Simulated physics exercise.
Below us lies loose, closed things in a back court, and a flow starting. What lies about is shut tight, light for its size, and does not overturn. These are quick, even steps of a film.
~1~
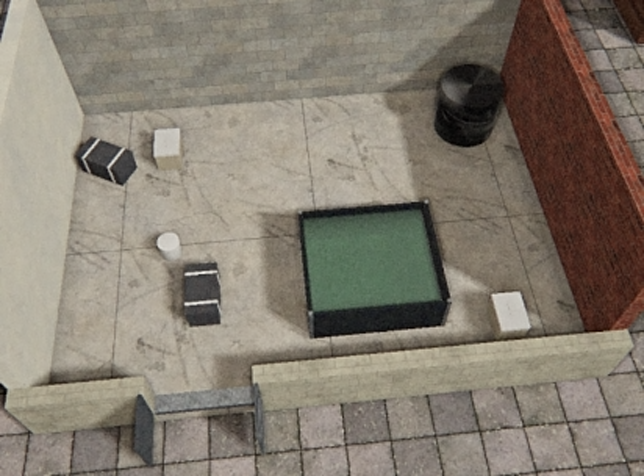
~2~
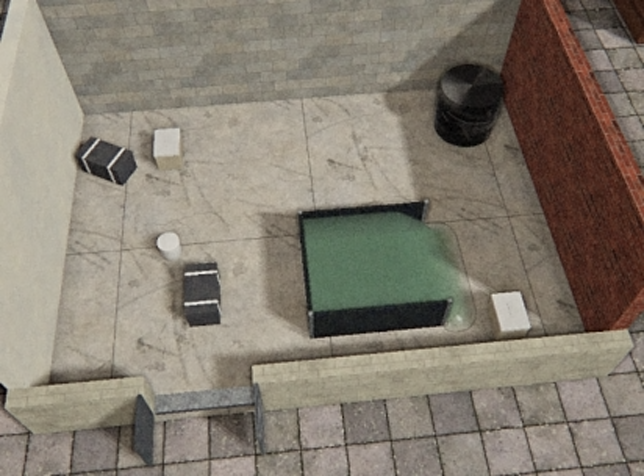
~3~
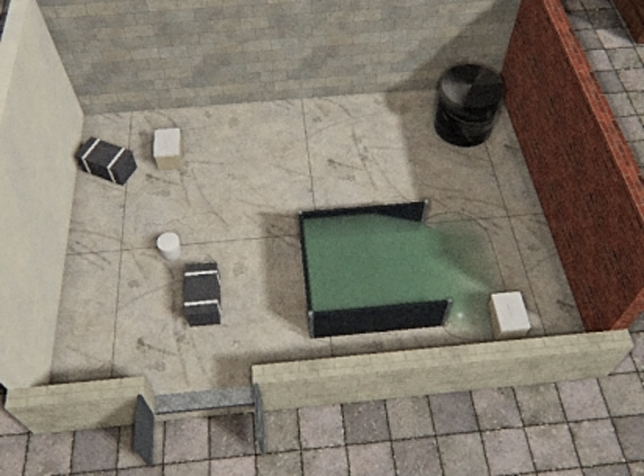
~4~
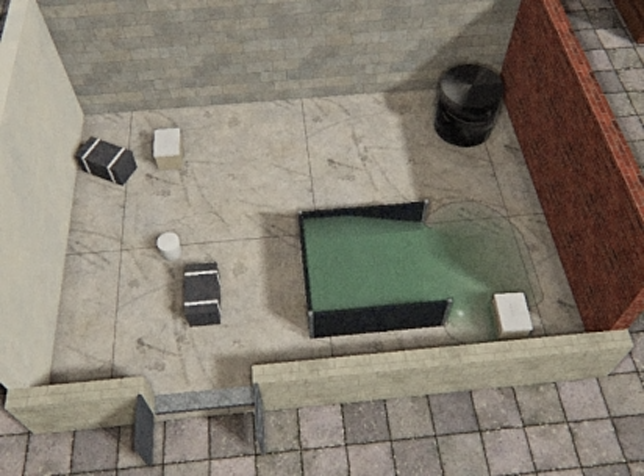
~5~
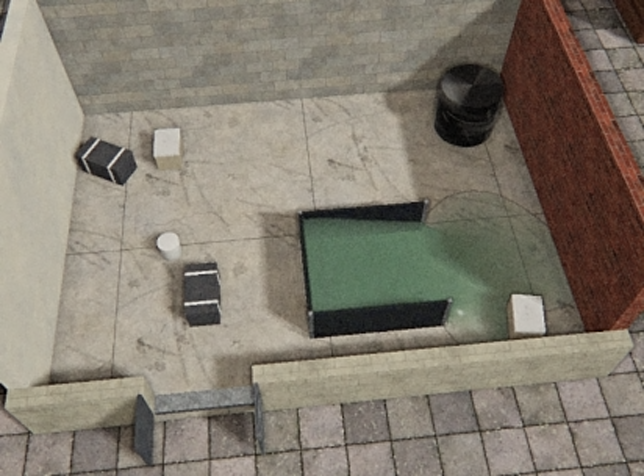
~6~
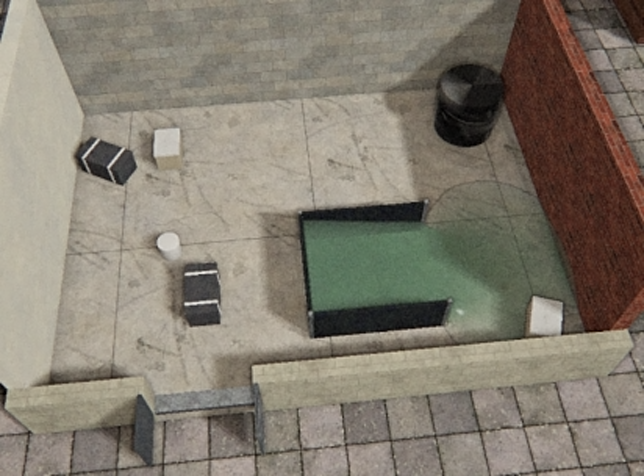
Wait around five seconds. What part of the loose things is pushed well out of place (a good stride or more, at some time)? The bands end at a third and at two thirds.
Share: Less than a third.
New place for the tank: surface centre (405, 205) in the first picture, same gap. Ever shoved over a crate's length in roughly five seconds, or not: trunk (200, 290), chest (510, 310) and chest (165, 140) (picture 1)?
In turn: Shifted that much, pushed that far, never so far.
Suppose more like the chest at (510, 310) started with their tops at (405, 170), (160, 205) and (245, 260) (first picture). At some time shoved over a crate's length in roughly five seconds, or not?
As listed: Under that, under that, under that.
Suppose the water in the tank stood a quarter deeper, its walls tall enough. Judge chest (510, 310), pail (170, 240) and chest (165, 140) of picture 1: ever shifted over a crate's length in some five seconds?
One after the other: Moved that far, less than that, never so far.
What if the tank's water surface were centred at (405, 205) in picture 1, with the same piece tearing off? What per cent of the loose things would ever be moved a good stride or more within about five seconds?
Some 40 per cent.
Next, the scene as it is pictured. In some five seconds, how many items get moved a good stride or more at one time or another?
That makes 1.
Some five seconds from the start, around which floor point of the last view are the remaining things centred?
At about (178, 243).
A moment on, 1 of 5 are well off their spots; 1 afloat.
Next, 0 of 5 are well off their spots; 1 afloat.
Later, 1 of 5 are well off their spots; 1 afloat.
In the end, 1 of 5 are well off their spots, and 1 have been at some point; 0 afloat.
